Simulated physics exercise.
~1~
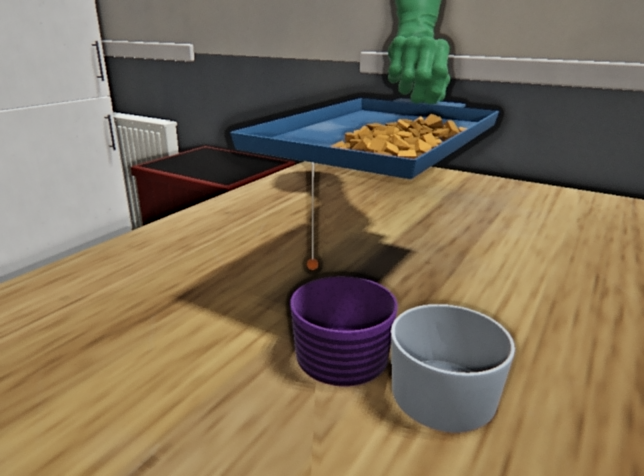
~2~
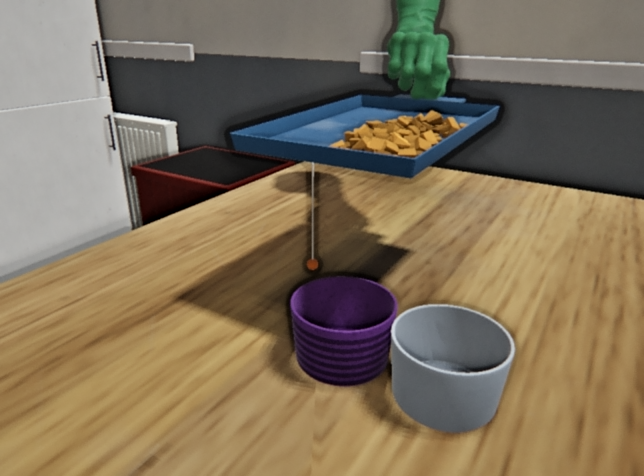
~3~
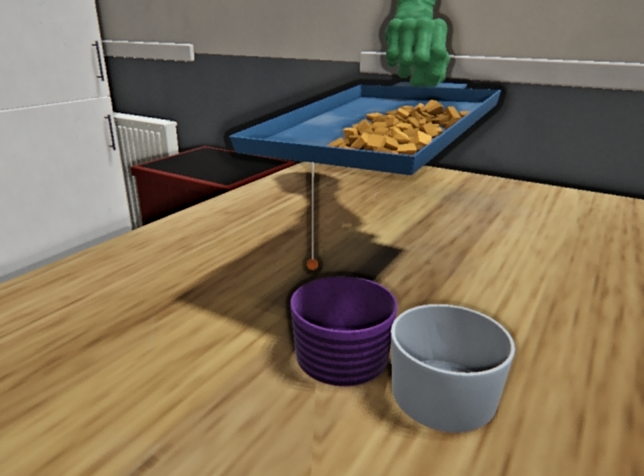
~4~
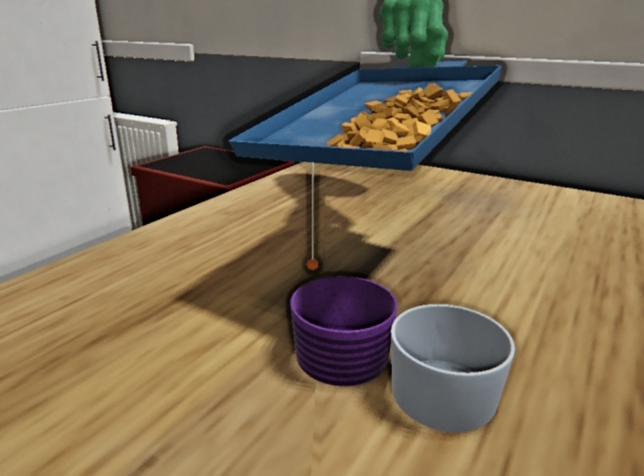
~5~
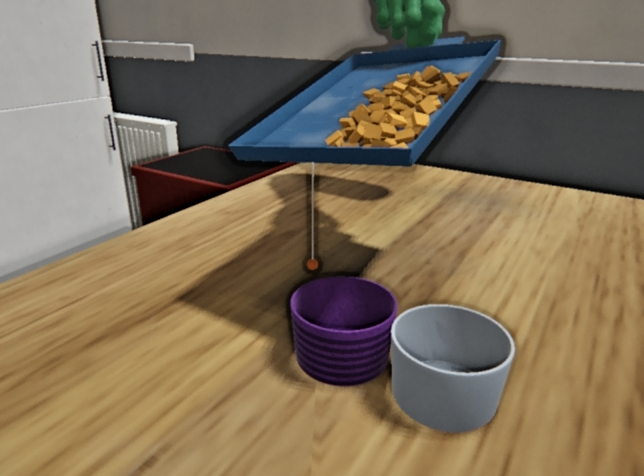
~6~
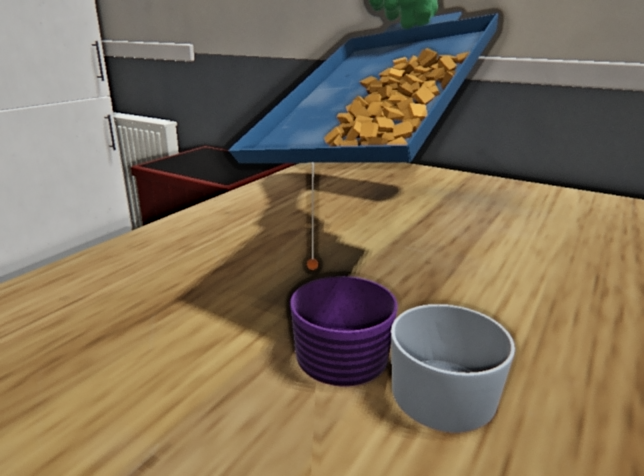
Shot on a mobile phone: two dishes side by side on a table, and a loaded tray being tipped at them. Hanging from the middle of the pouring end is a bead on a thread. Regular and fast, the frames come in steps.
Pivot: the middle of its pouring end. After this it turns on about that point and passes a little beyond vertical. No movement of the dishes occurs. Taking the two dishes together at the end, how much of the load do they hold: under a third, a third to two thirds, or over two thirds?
Together they hold under a third.
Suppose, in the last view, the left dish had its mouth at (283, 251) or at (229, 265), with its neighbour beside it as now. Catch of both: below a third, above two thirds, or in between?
First: Under a third. Second: Beyond two thirds.
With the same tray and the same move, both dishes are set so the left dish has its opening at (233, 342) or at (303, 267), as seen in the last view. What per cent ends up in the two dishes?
0 and 10 %.
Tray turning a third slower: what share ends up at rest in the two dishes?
That comes out at roughly 0 per cent.
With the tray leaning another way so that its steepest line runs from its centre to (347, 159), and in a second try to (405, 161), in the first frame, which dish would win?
First spot: The leftmost dish, second spot: The leftmost dish.
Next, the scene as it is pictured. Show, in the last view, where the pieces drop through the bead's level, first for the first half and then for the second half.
Earlier half at (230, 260), later half at (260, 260).
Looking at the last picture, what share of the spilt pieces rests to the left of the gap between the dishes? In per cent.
Some 100 %.
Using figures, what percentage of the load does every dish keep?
The left dish holds 0 % and the right dish holds 0 %.
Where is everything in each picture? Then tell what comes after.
In the first picture, corners of the pouring end (235, 132) and (413, 159), level; middle of the load (407, 141), cereal squares; left dish (316, 351); right dish (428, 395); bead on its thread (313, 264).
In the second picture, corners of the pouring end (235, 133) and (413, 158), level; middle of the load (407, 138).
In the third picture, corners of the pouring end (234, 136) and (412, 155), tipped barely, lowest at the left corner; middle of the load (407, 131).
In the fourth picture, corners of the pouring end (233, 140) and (410, 151), tipped a little, lowest at the left corner; middle of the load (406, 120).
In the fifth picture, corners of the pouring end (233, 144) and (408, 147), tipped clearly, lowest at the left corner; middle of the load (405, 110).
In the sixth picture, corners of the pouring end (233, 148) and (406, 143), tipped clearly, lowest at the left corner; middle of the load (402, 99); left dish (316, 351); right dish (428, 395).
Just after the last frame, tray tipped steeply; almost all on the tray; just a few in the air.
A moment on, tray tipped past a quarter turn; roughly a third on the tray; just a few in the left dish; roughly half outside both; about a tenth in the air.
Further on, tray tipped past a quarter turn; just a few in the left dish; almost all outside both.
When it is over, tray tipped past a quarter turn; not one in the right dish; just a few in the left dish; almost all outside both.
